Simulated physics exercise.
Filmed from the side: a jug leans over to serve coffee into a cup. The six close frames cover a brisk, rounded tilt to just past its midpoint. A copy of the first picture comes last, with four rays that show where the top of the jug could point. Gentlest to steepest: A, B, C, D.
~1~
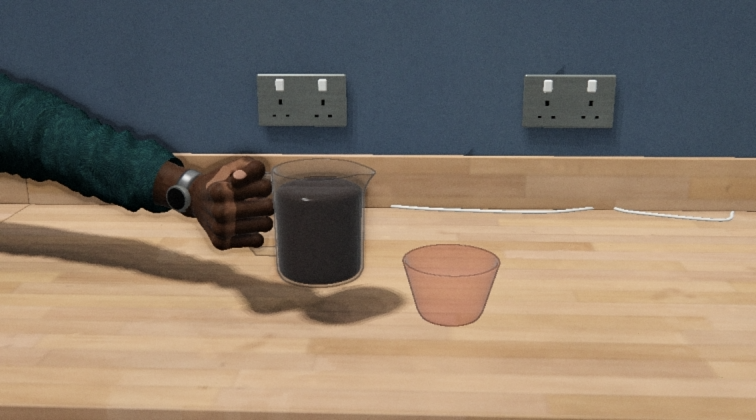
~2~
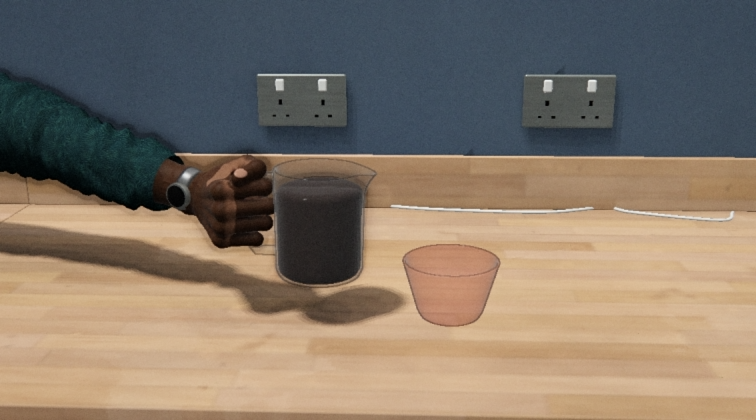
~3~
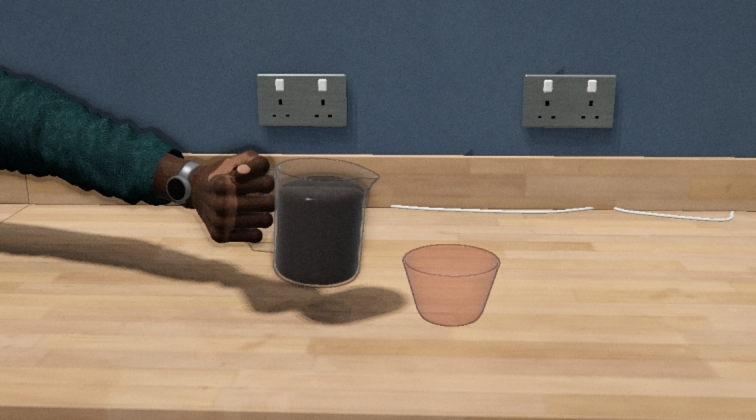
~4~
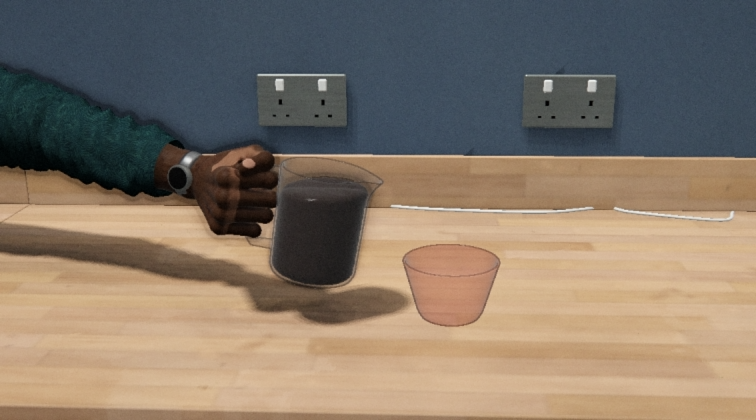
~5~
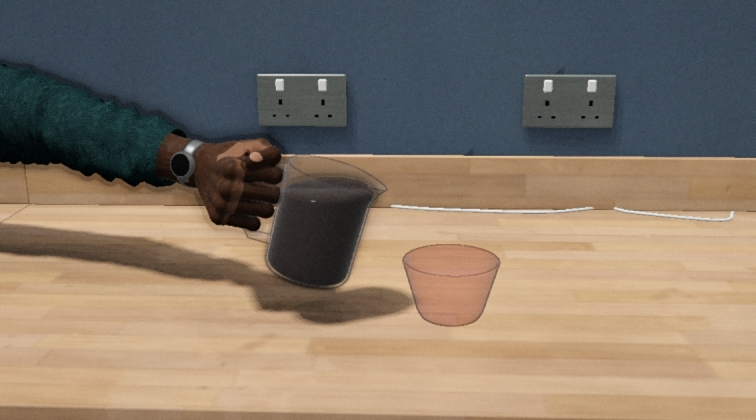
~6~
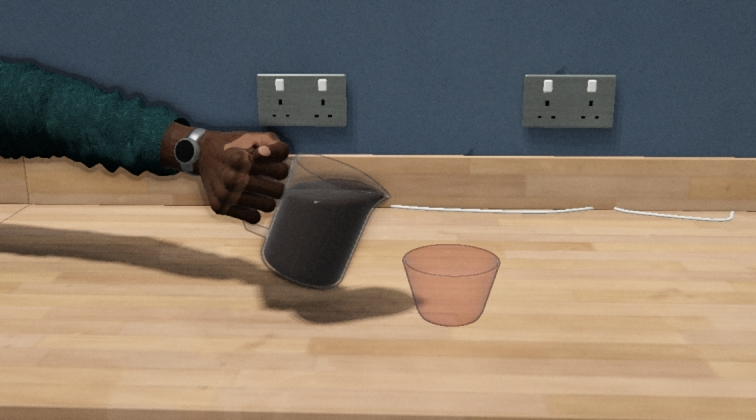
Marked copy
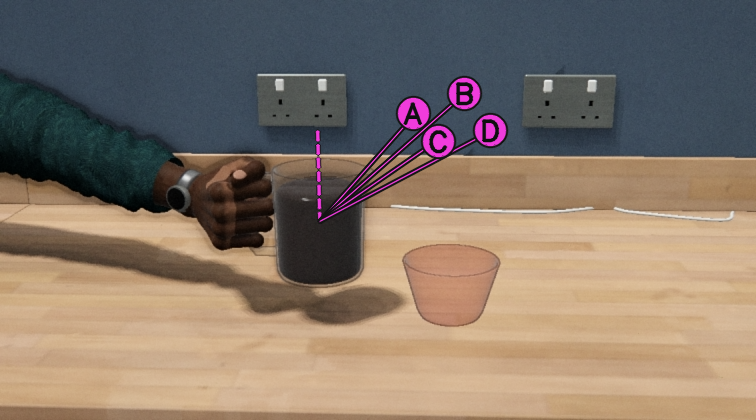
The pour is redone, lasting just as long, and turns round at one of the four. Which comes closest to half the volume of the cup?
The best mark is C.
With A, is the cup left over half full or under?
Under.
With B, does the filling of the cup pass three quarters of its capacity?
No, less.
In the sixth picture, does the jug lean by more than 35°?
No, it does not.
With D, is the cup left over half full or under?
Over half.
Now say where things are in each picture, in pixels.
Upright, lip at (374, 172); rim of the cup round (451, 259); nothing has left yet, in the first frame.
Upright, lip at (375, 173); nothing has left yet, in the second frame.
Tipped about 4°, lip at (378, 176); nothing has left yet, in the third frame.
Tipped about 9°, lip at (381, 182); nothing has left yet, in the fourth frame.
Tipped about 15°, lip at (386, 188); nothing has left yet, in the fifth frame.
Tipped about 22°, lip at (389, 196); nothing has left yet, in the sixth frame.
On the marked copy, A at (403, 127); B at (451, 104); C at (423, 149); D at (475, 139).
If A is chosen, the cup ends with about 22 % of what it can hold.
If B is chosen, the cup ends with about 34 % of what it can hold.
If C is chosen, the cup ends with about 49 % of what it can hold.
If D is chosen, the cup ends with about 65 % of what it can hold.
